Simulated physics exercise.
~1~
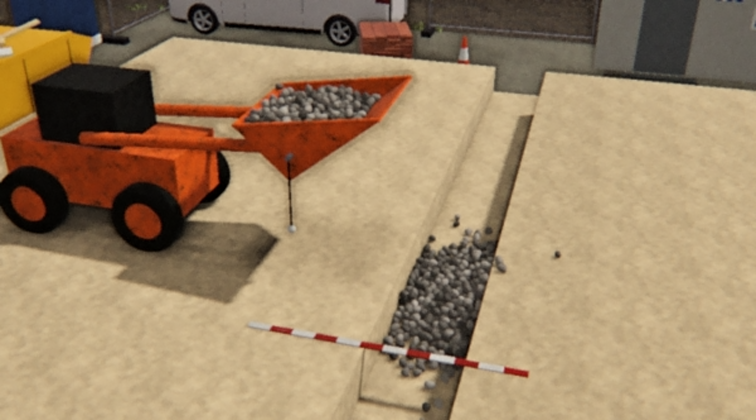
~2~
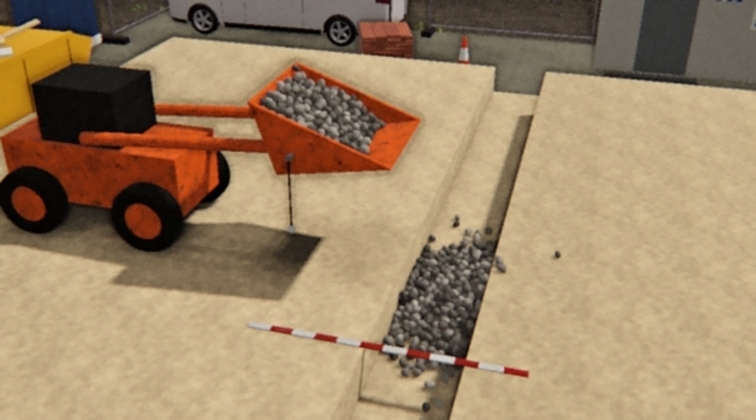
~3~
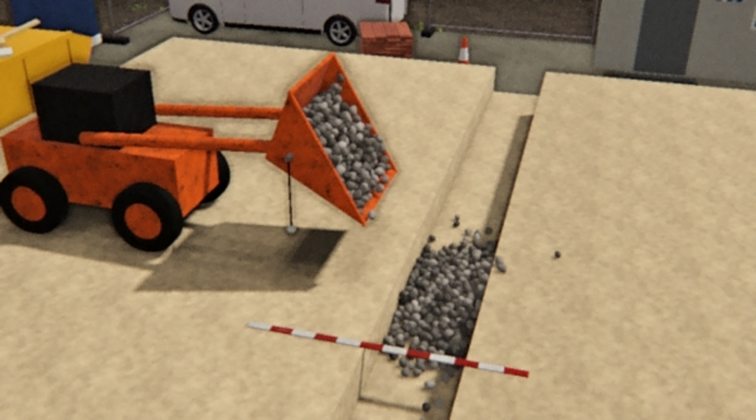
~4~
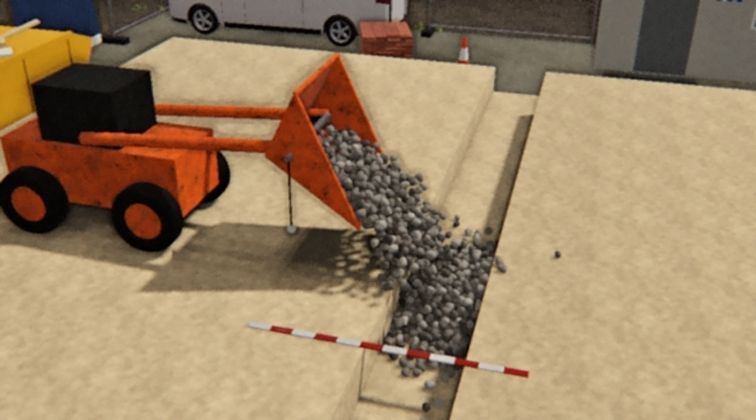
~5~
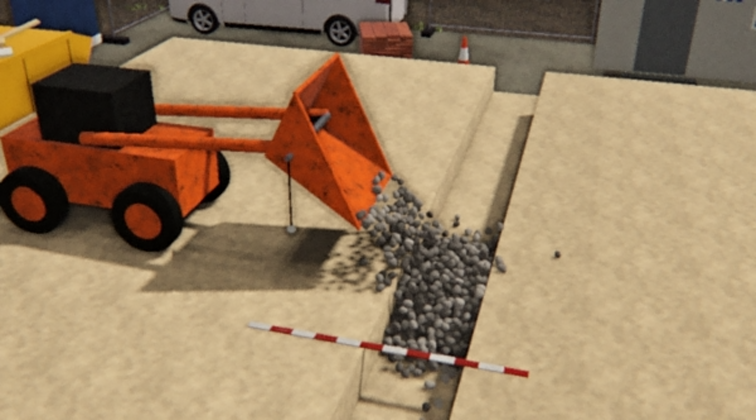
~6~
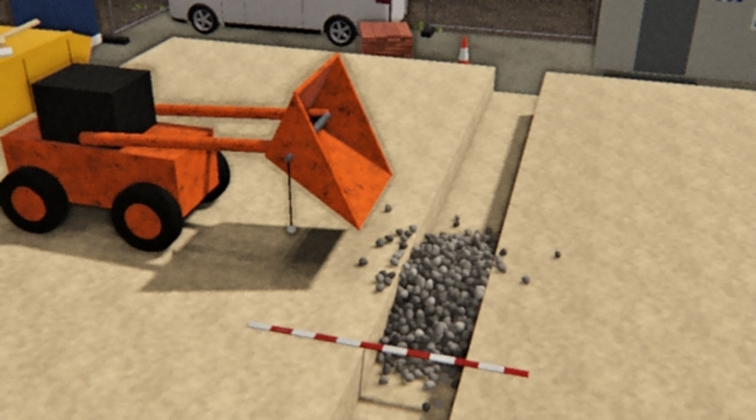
An orange loader with a black cab tips its raised bucket forward and down, pouring a load of grey stones onto the pile already lying in the trench ahead. The bucket ends empty and still tilted, with a few stones scattered on the ground at the trench's near edge.
